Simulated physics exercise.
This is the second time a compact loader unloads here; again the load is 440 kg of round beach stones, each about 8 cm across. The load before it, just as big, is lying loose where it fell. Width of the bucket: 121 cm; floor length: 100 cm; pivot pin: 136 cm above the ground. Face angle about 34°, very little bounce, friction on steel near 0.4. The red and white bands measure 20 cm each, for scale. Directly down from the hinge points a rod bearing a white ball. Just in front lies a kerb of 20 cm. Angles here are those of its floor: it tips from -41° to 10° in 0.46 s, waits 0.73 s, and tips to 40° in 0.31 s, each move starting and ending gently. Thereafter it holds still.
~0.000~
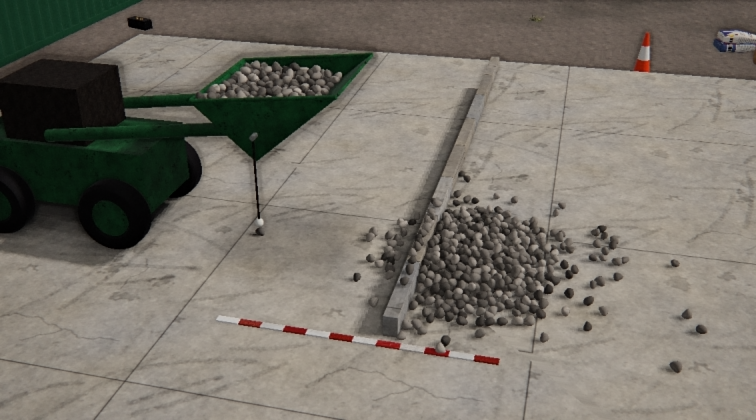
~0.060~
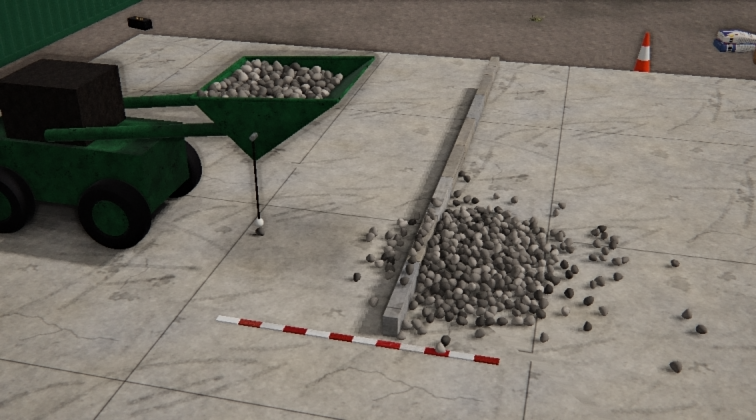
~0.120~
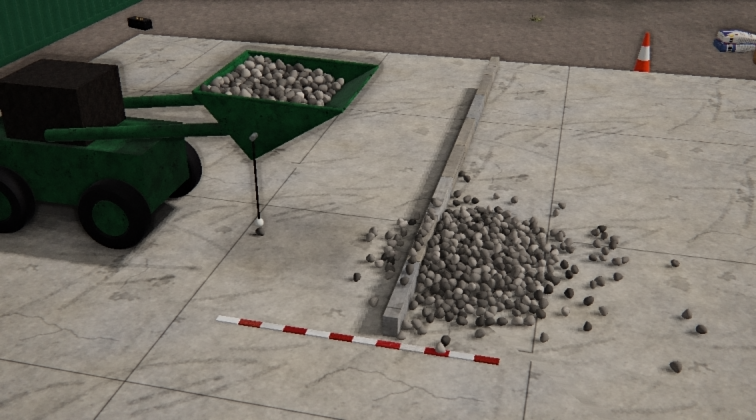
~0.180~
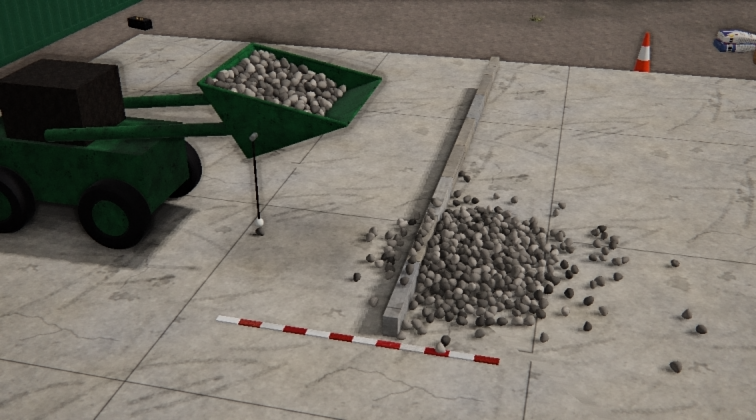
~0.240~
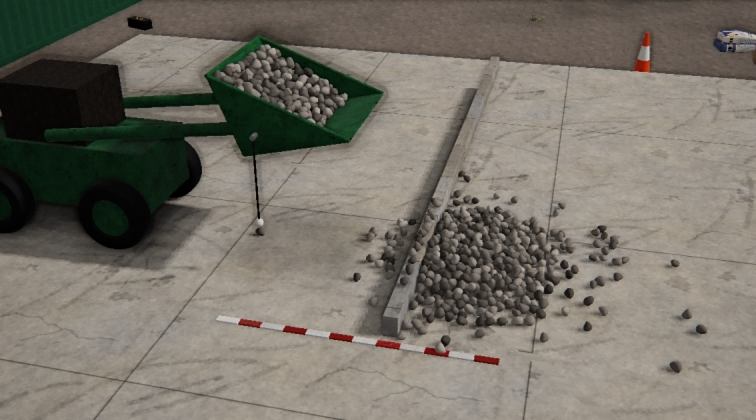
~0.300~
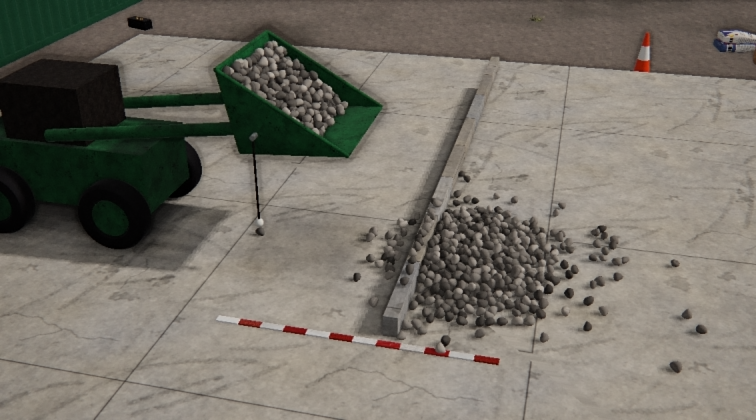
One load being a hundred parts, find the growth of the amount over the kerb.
A growth of about 7 parts in a hundred.
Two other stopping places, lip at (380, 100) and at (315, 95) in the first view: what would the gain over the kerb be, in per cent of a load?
About 45 per cent from the first spot and 0 per cent from the second.
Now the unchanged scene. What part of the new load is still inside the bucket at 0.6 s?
It still holds about 100 per cent.
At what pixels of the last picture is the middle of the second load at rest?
Around (385, 241) in the last picture.
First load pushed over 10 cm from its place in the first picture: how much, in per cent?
Around 5 in a hundred.
After 0.4 s the floor is at 8°; in per cent of one load, 100 in the bucket, 7 on this side of the kerb, 93 over the kerb; the foremost stones are at (650, 286).
After 0.6 s the floor is at 10°; in per cent of one load, 100 in the bucket, 7 on this side of the kerb, 93 over the kerb; the foremost stones are at (650, 286).
After 2.0 s the floor is at 40°; in per cent of one load, 13 in the bucket, 87 on this side of the kerb, 100 over the kerb; the foremost stones are at (650, 286).
After 4.7 s the floor is at 40°; in per cent of one load, 0 in the bucket, 100 on this side of the kerb, 100 over the kerb; the foremost stones are at (650, 286). Net gain over the kerb, 7.
